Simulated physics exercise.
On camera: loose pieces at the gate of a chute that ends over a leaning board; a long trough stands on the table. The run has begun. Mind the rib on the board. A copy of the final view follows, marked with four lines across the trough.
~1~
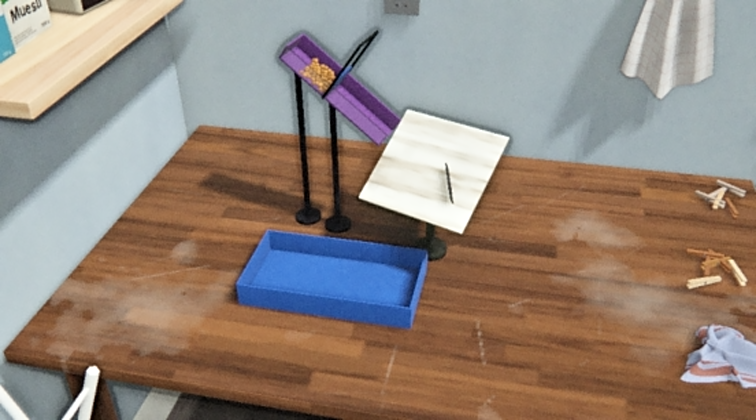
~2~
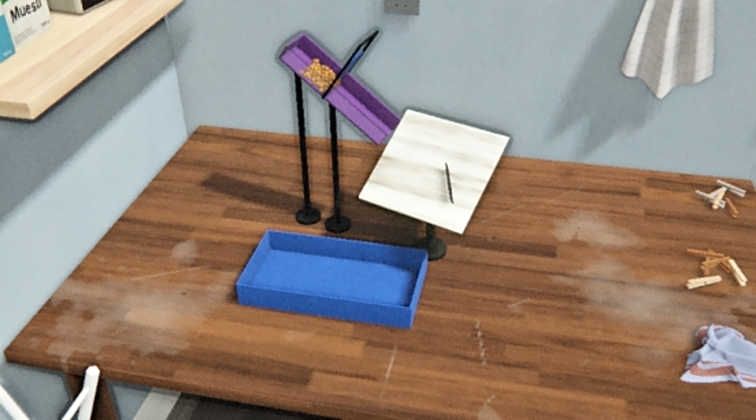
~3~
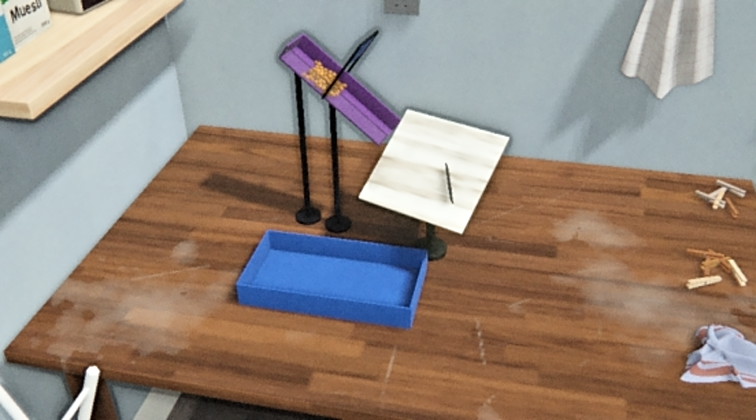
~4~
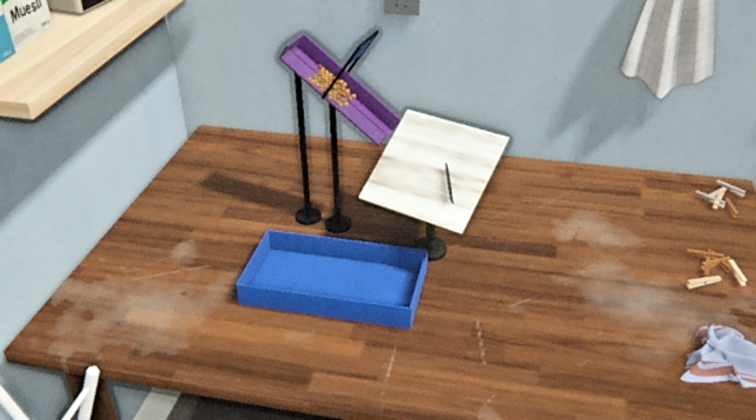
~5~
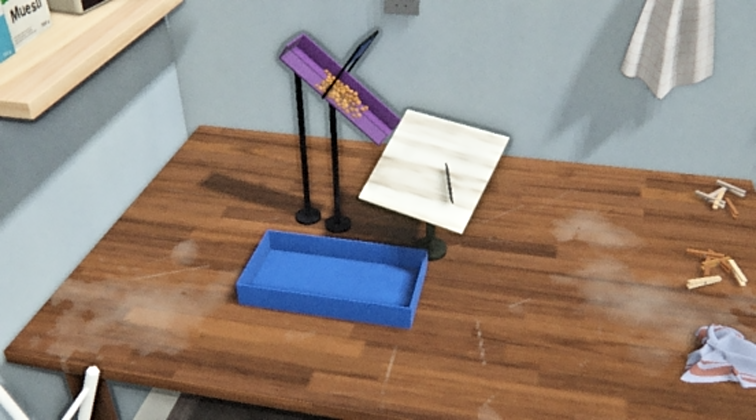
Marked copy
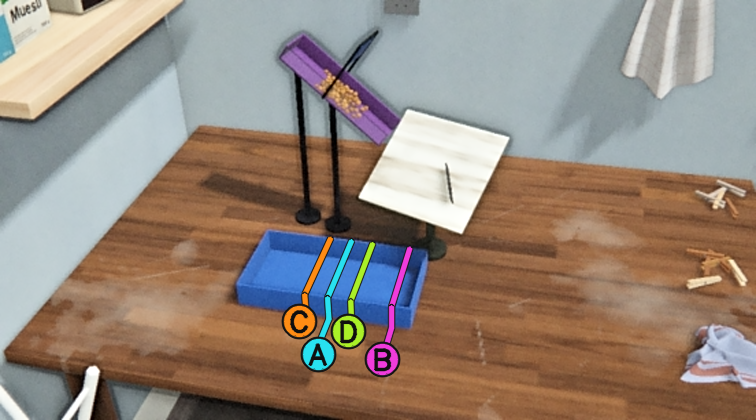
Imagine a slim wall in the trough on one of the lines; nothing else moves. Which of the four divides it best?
Line B does it best.
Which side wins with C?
The right side.
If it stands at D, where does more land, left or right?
The right side.
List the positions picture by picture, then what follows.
Load behind the gate near (325, 81), roasted chickpeas; lip of the chute near (386, 139), sloping gently, in the first picture.
Middle of the board near (433, 168), tilted fairly steeply; middle of its low edge near (408, 215); of its high edge near (456, 123), in the second picture.
Front corners of the trough near (237, 284) and (410, 308), empty; front of the load near (337, 93), in the third picture.
Middle of the load near (333, 89); its front near (346, 104), close to a quarter of the way to the lip; rib from (446, 162) to (451, 198), in the fourth picture.
Middle of the load near (341, 95); its front near (358, 116), close to half of the way to the lip, in the fifth picture.
On the marked copy, line A crosses the front rim at (327, 297); line B crosses the front rim at (391, 306); line C crosses the front rim at (305, 294); line D crosses the front rim at (351, 300).
With A, of what is caught, none at all on the left of the divider, the whole lot on the right.
With B, of what is caught, close to two thirds on the left of the divider, close to a third on the right.
With C, of what is caught, none at all on the left of the divider, the whole lot on the right.
With D, of what is caught, only a few on the left of the divider, all but a few on the right.
